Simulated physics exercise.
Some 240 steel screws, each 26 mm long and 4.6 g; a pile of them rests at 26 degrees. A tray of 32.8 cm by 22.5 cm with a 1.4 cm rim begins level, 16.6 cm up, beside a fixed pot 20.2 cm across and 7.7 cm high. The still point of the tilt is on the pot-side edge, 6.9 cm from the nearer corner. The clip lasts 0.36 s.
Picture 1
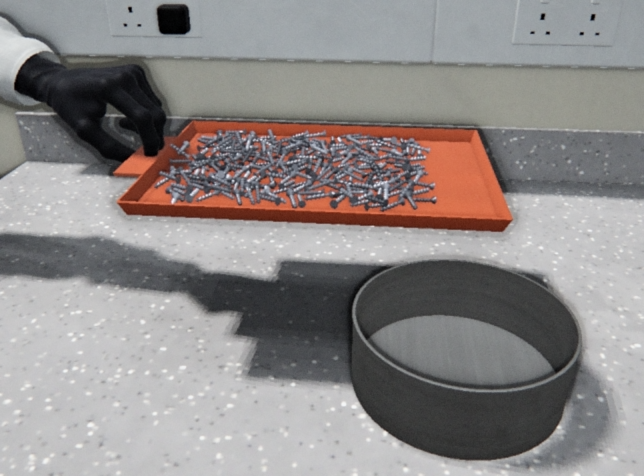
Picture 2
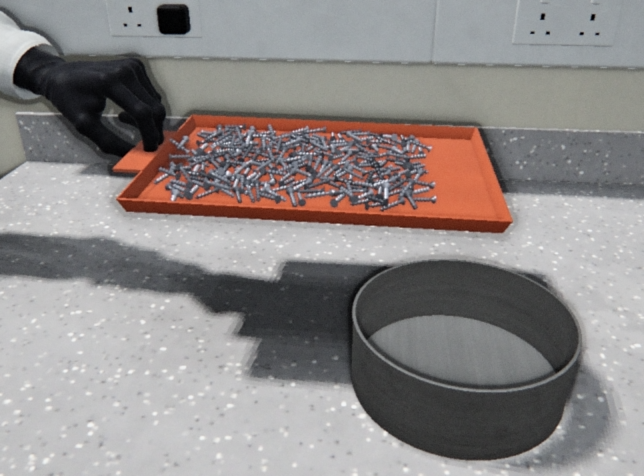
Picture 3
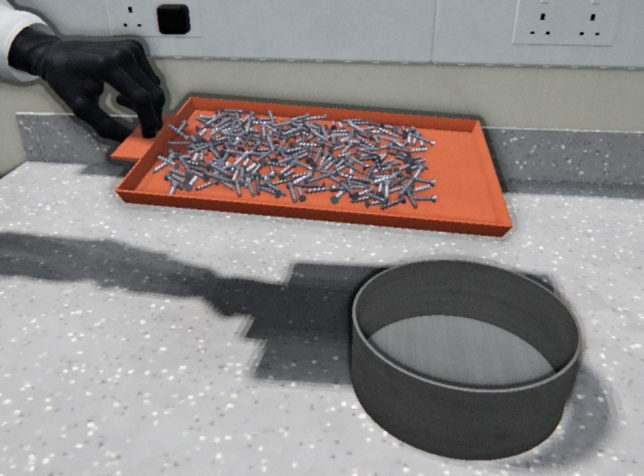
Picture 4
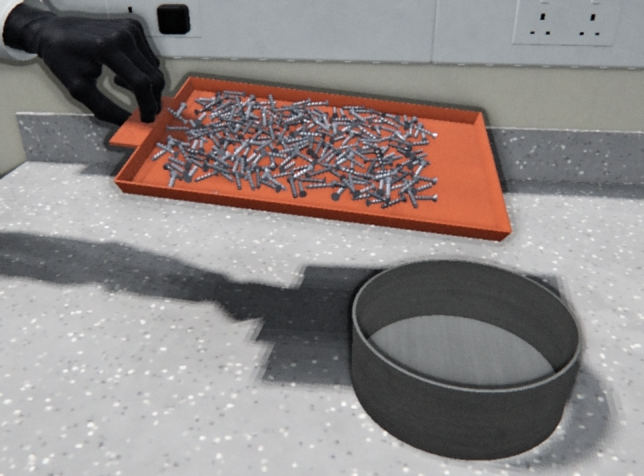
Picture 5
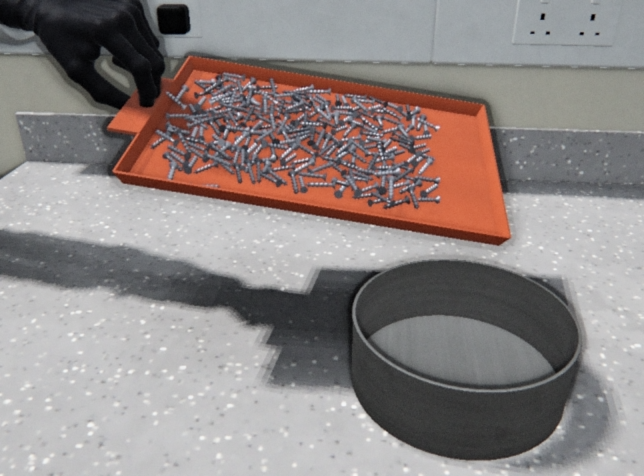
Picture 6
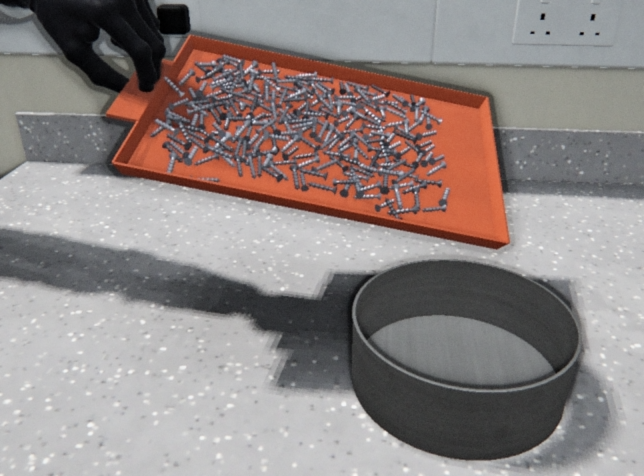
On a speckled counter, a black-gloved hand gradually tilts an orange tray of screws rightward.
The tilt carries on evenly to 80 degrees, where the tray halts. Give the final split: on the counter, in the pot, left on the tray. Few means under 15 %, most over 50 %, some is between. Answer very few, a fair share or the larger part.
On the counter: Very few; in the pot: The larger part; left on the tray: Very few.
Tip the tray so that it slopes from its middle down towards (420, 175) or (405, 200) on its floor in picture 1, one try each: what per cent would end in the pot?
About 20 and 95 per cent.
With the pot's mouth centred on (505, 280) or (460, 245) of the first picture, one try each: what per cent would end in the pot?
About 55 and 0 per cent.
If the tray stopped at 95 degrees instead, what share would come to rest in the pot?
In that case some 90 per cent.
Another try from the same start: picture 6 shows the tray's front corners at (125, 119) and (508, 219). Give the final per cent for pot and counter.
Pot 45, counter 55.
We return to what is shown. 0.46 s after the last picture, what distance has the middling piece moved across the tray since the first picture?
Roughly 12 cm.
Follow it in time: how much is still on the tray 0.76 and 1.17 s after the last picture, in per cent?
About 35, 0.
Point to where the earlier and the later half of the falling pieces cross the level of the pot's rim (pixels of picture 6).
At about (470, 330), then at (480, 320).
Then, 0.46 s after the last picture, tilt 48 degrees; the tray holds 100 %, the pot 0 %.
Then, 0.76 s after the last picture, tilt 67 degrees; the tray holds 35 %, the pot 45 %.
Then, 1.17 s after the last picture, tilt 80 degrees; the tray holds 0 %, the pot 90 %.
In the end, counter 10 %, pot 90 %, tray 0 %.
